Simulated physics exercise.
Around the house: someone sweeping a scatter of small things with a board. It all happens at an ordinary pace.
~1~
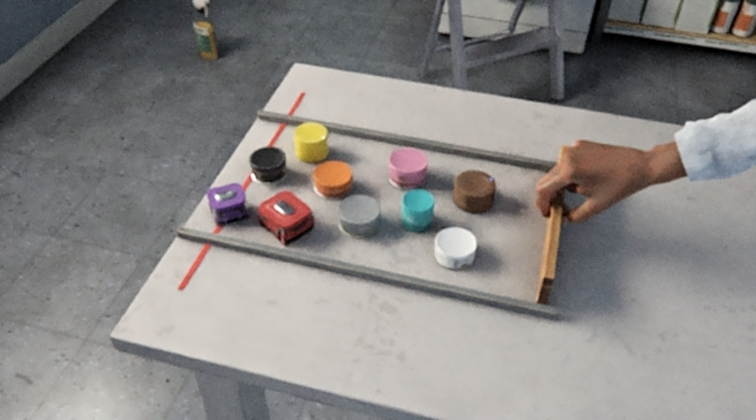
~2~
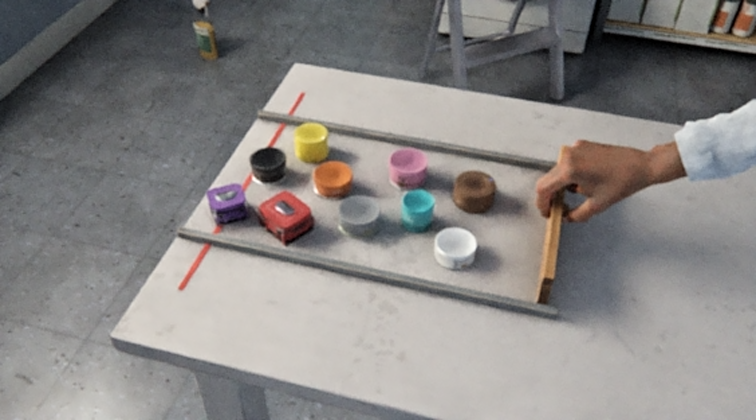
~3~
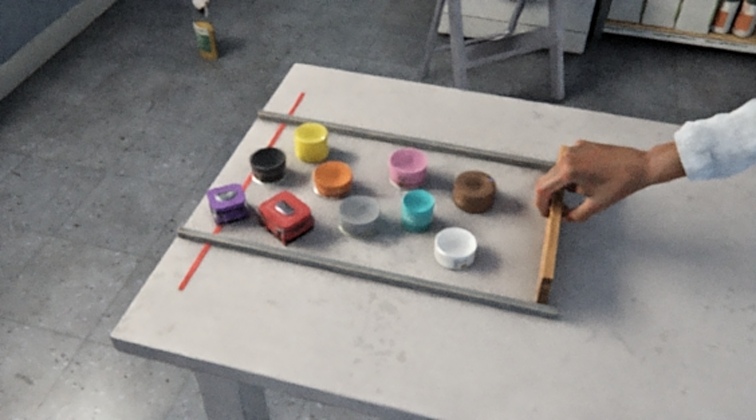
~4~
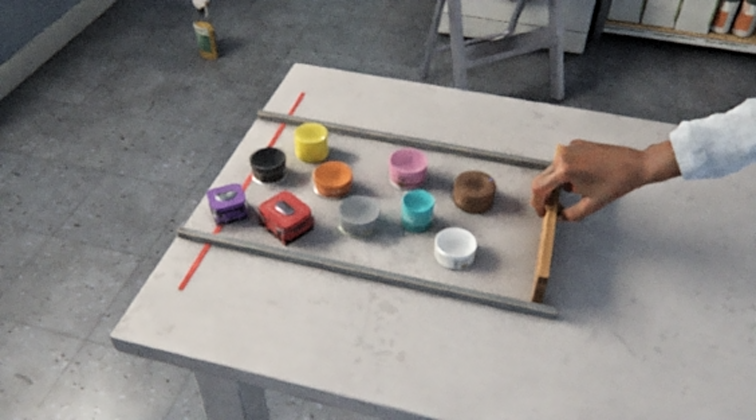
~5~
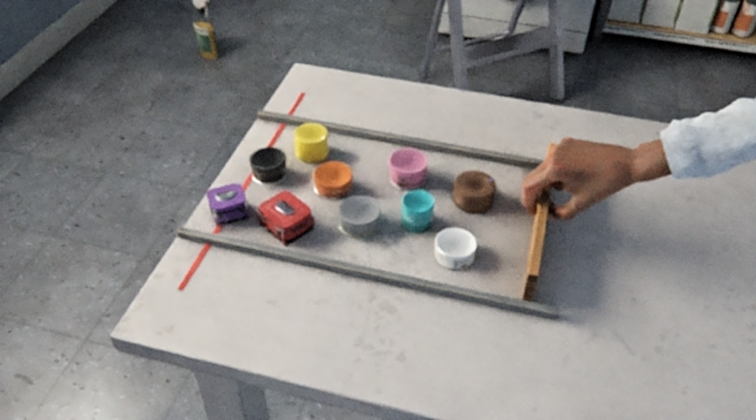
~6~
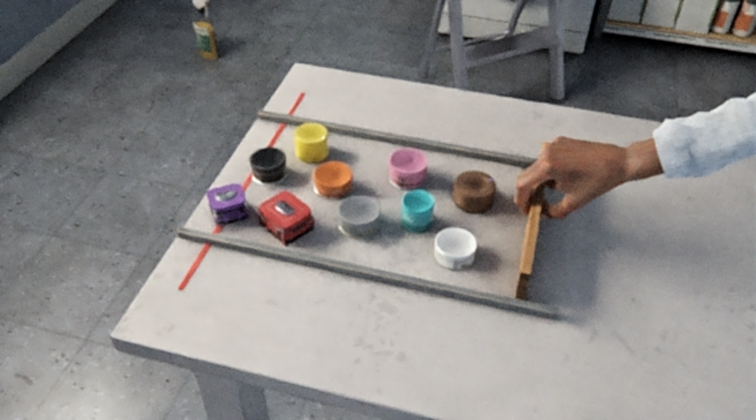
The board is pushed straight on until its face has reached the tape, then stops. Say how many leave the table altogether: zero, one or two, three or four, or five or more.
Here the number that fall off is five or more.
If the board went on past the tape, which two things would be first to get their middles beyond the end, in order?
Earliest first: The black tin, the purple case.
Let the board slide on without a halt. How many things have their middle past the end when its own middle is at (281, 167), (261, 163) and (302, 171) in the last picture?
In that order 2, 6 and 2.
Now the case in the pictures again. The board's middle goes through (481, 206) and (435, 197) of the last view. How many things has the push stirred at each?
At the one place 2, at the other 4.
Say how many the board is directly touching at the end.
In contact: 4.
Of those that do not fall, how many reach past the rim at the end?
3 of them.
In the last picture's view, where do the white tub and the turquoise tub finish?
Near (209, 205) and (232, 171).
A little later, none off yet; purple case at rest near (228, 205); black tin at rest near (269, 166); yellow lid at rest near (312, 143).
When it is over, the number that fall off is five or more; down, grey pot, orange pot, red case, yellow lid, black tin and purple case.
